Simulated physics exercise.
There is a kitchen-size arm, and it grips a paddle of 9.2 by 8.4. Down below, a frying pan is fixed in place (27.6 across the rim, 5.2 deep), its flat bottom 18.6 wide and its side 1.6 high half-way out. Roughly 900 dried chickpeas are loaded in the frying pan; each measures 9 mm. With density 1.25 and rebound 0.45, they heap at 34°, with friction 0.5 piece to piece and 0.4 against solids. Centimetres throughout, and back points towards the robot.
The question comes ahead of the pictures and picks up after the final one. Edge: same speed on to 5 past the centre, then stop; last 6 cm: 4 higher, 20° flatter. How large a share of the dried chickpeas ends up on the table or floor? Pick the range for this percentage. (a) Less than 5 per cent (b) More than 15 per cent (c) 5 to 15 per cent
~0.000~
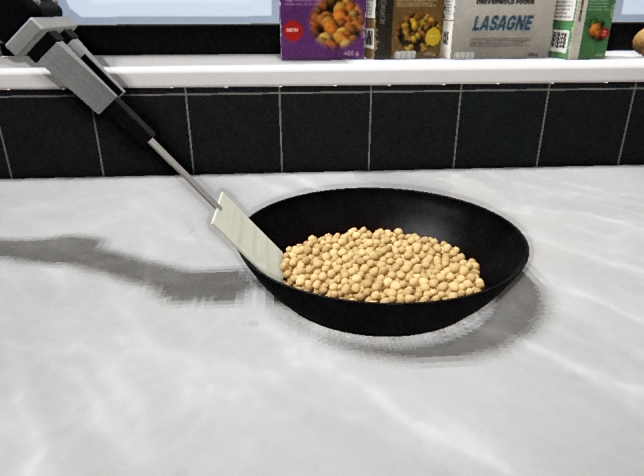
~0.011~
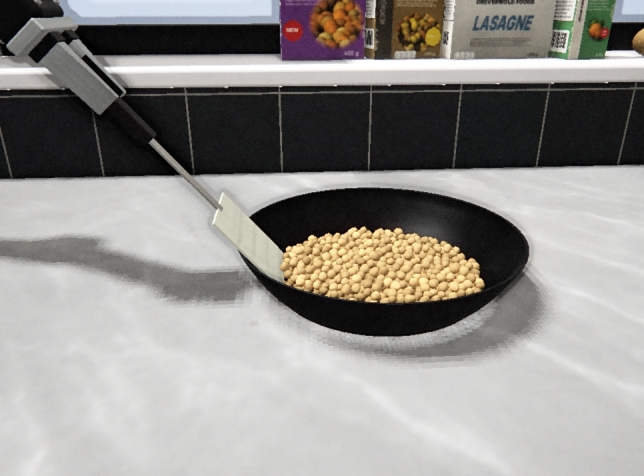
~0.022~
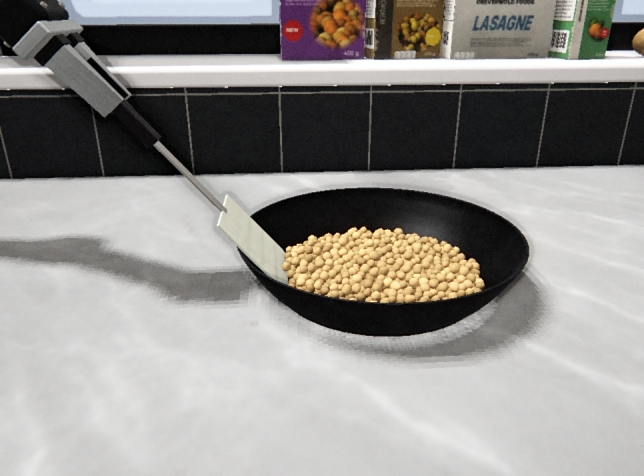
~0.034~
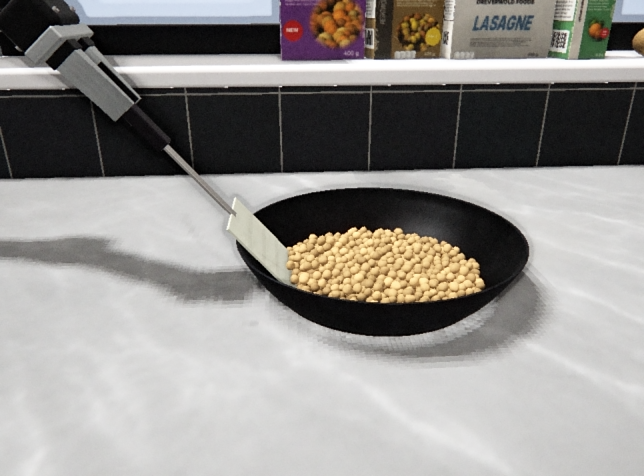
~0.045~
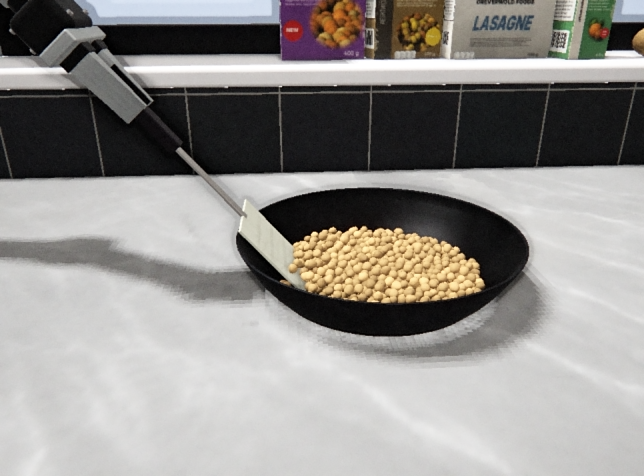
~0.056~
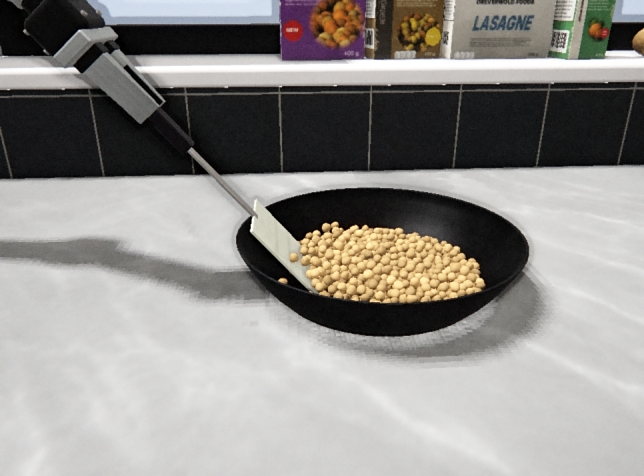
a, less than 5 per cent.
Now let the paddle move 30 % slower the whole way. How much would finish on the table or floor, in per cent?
0 per cent, about.
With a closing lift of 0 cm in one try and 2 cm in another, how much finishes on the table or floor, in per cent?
You'd get some 0 per cent with the first setting and some 0 per cent with the second.
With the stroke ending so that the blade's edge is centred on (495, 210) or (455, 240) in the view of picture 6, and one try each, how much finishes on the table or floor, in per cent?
I'd say roughly 25 per cent, then roughly 5 per cent.
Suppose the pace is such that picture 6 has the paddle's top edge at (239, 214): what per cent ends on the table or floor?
Some 0 percent.
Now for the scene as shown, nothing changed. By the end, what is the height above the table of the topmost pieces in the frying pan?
Peak at rest, approximately 5.5 centimetres.
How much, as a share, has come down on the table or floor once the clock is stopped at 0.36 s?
It is near 2 percent.
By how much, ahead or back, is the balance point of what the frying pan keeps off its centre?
It sits near 4.5 centimetres ahead of centre.
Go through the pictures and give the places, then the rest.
The first frame shows paddle top edge at (217, 207), sloping 50°; upper third of the load around (376, 263), from x 285 to 480, top at y 230; 900 in the frying pan.
The second frame shows paddle top edge at (218, 207), sloping 50°; upper third of the load around (376, 263), from x 285 to 480, top at y 230.
The third frame shows paddle top edge at (223, 209), sloping 50°; upper third of the load around (374, 262), from x 285 to 480, top at y 230.
The fourth frame shows paddle top edge at (232, 212), sloping 50°; upper third of the load around (371, 262), from x 285 to 480, top at y 230.
The fifth frame shows paddle top edge at (243, 214), sloping 50°; upper third of the load around (366, 259), from x 285 to 480, top at y 230.
The sixth frame shows paddle top edge at (254, 215), sloping 50°; upper third of the load around (368, 257), from x 280 to 480, top at y 225; 900 in the frying pan.
By 0.10 s, sloping 50°, highest piece 7 above the table; 900 in the frying pan.
By 0.14 s, sloping 43°, highest piece 9 above the table; 900 in the frying pan.
By 0.36 s, sloping 30°, highest piece 6 above the table; 881 in the frying pan, 12 on the table or floor, 7 on the blade or in flight.
By 1.41 s, sloping 30°, highest piece 5 above the table; 880 in the frying pan, 20 on the table or floor.
Final count, 880 in the frying pan, 20 on the table or floor. That is 2 % on the table or floor.
